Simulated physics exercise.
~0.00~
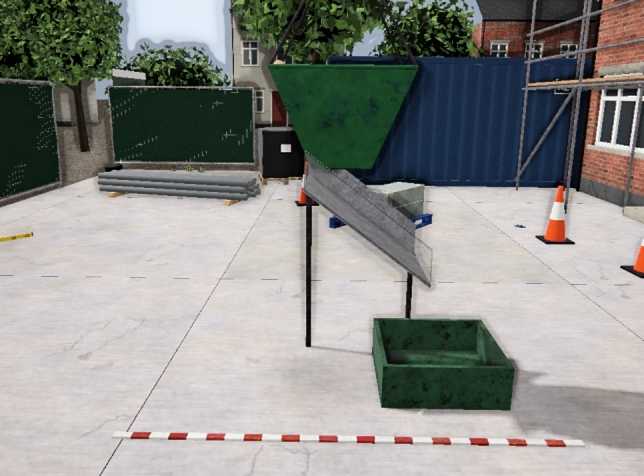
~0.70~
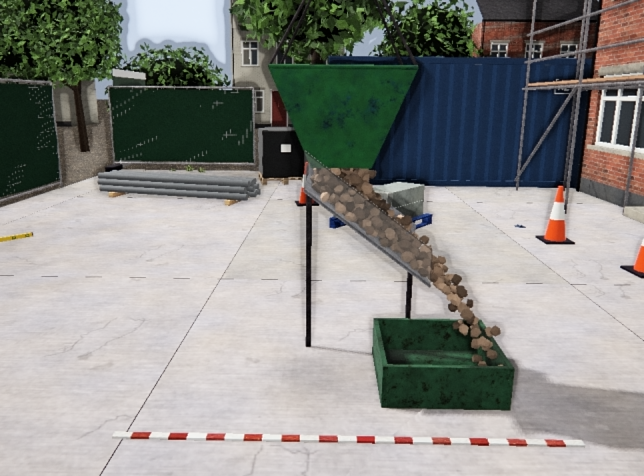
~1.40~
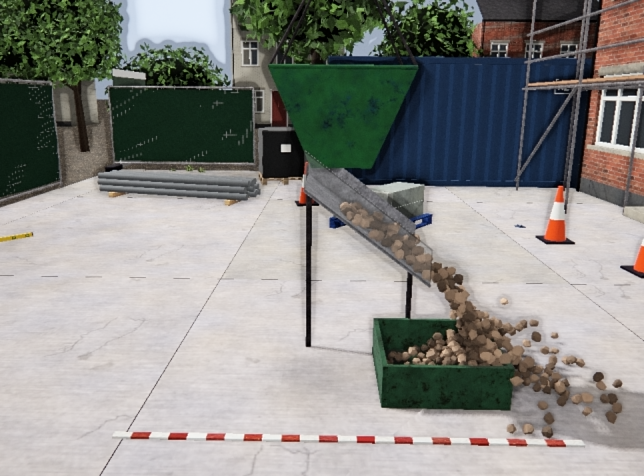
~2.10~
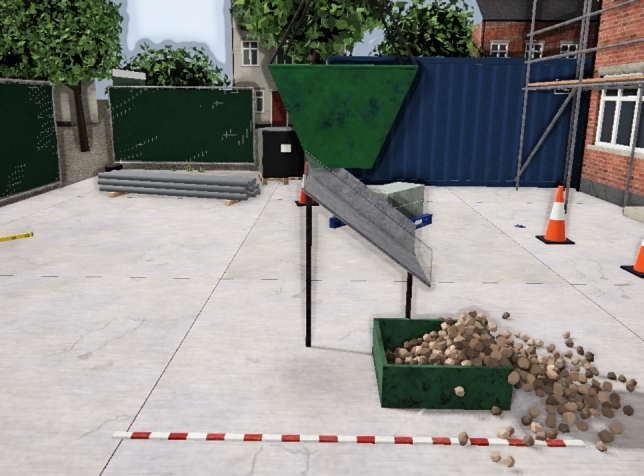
In a paved yard with a blue container behind, brown stones poured from a green hopper down a sloping metal chute into a green bin, piling up until many spilled over its right side, leaving most inside and the rest scattered on the ground.
